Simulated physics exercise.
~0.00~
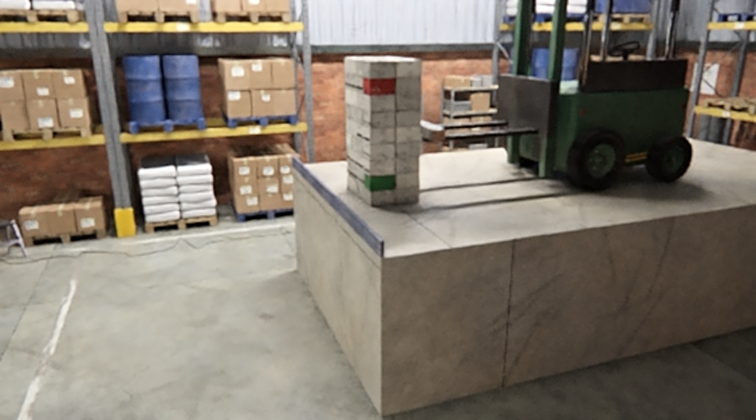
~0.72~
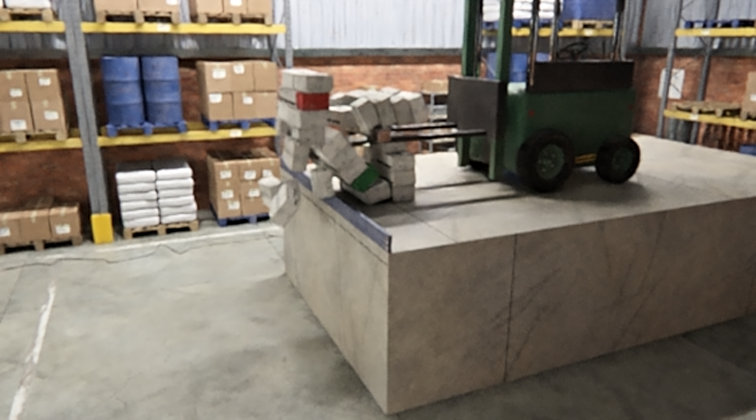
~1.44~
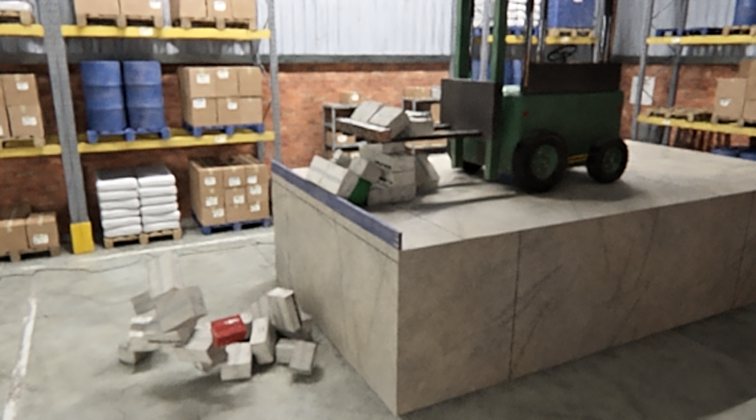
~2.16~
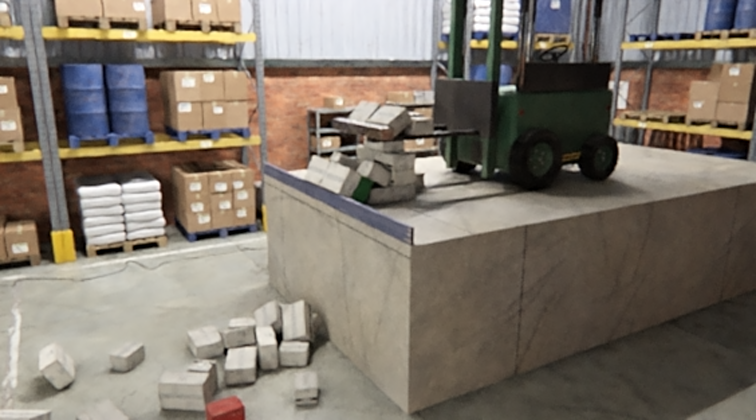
At the start, a tall stack of pale grey blocks, with one red and one green among them, stands near the edge of a raised deck in a warehouse, a green forklift behind it. The beam on the forklift's forks pushes into the stack, which buckles and leans left over the low board. The upper part, including the red block, topples off the deck and scatters across the concrete floor. The forklift stays still while the fallen blocks spread out. At the end, many blocks lie on the floor, while the tilted green one rests in a heap behind the board.
